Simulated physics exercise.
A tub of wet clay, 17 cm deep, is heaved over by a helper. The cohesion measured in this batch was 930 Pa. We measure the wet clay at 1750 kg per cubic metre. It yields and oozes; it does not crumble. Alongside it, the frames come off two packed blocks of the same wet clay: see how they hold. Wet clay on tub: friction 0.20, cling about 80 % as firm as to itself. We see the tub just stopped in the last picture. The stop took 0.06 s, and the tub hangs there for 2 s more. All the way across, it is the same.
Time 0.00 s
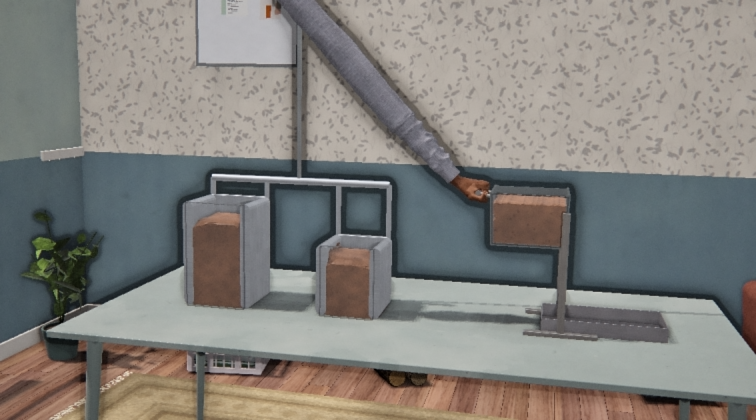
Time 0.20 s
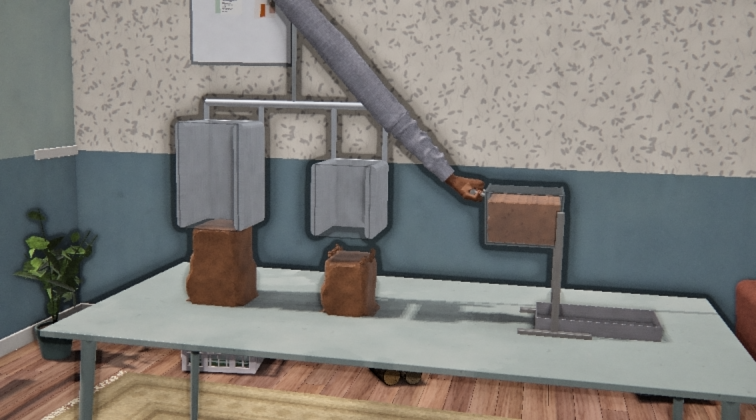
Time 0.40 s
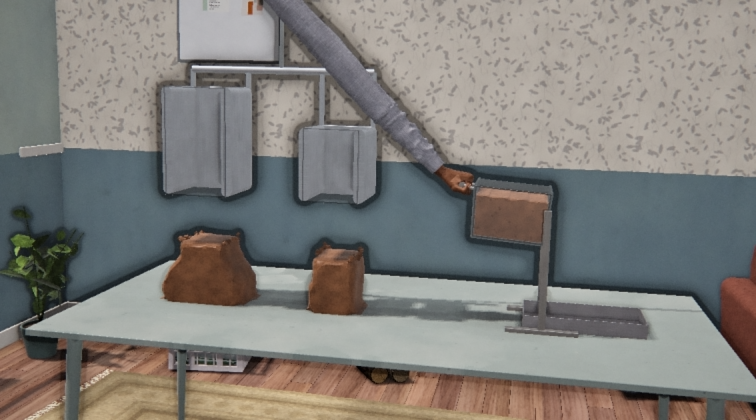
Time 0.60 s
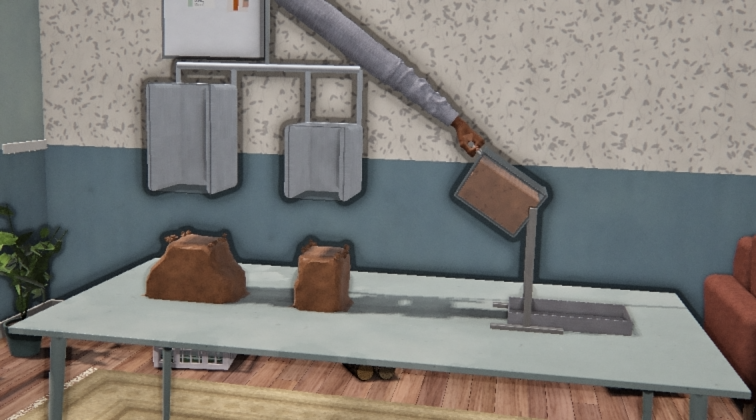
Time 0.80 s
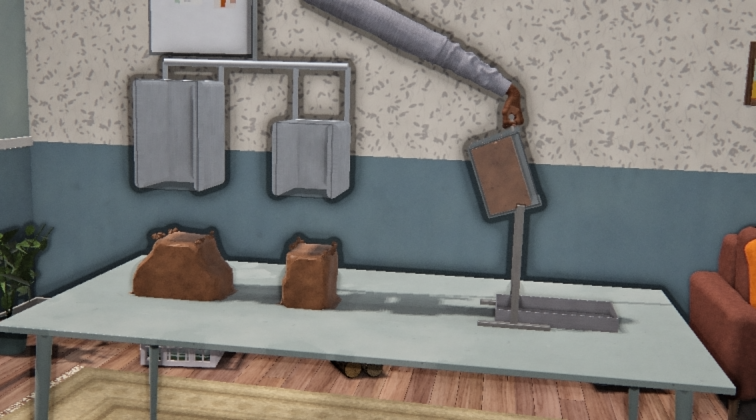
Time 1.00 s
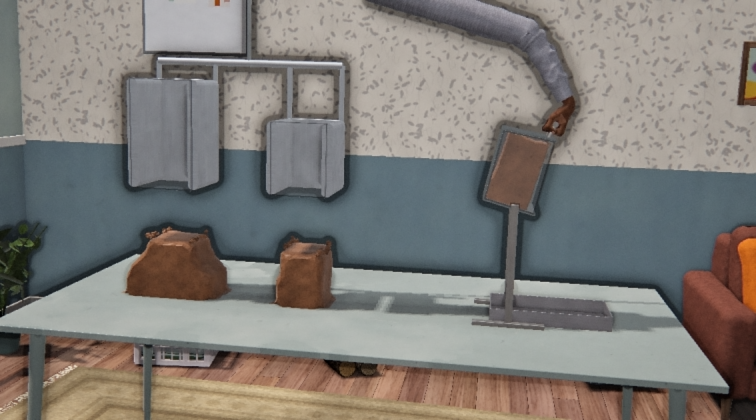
In a room with speckled cream wallpaper above a blue lower wall, a pale table is seen from the front and slightly above, between a leafy plant and a reddish armchair. Two grey boxes on a frame lift off two brown clay blocks, the left one slumping wider. The view drifts slightly as a grey-sleeved arm swings a clay-filled tub on a stand upright and past vertical.
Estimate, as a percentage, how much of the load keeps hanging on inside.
19 %.
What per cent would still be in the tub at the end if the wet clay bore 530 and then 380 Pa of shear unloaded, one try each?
It'd be some 30 percent the first time and some 25 percent the second.
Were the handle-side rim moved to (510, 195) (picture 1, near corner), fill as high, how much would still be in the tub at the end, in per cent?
40 %.
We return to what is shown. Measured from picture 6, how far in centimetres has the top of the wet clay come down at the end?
16 cm.
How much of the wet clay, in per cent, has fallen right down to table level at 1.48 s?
By then close to 60 % is down.
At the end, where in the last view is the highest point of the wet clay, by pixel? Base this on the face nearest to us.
At about (496, 183).
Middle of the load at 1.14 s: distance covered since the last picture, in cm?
Shift: Some 6 cm.
After 1.14 s, the tub is at 102 degrees and holds 82 %.
After 1.31 s, the tub is at 102 degrees and holds 36 %.
After 1.48 s, the tub is at 102 degrees and holds 19 %.
After 1.65 s, the tub is at 102 degrees and holds 19 %.
After 3.00 s, the tub is at 102 degrees and holds 19 %.
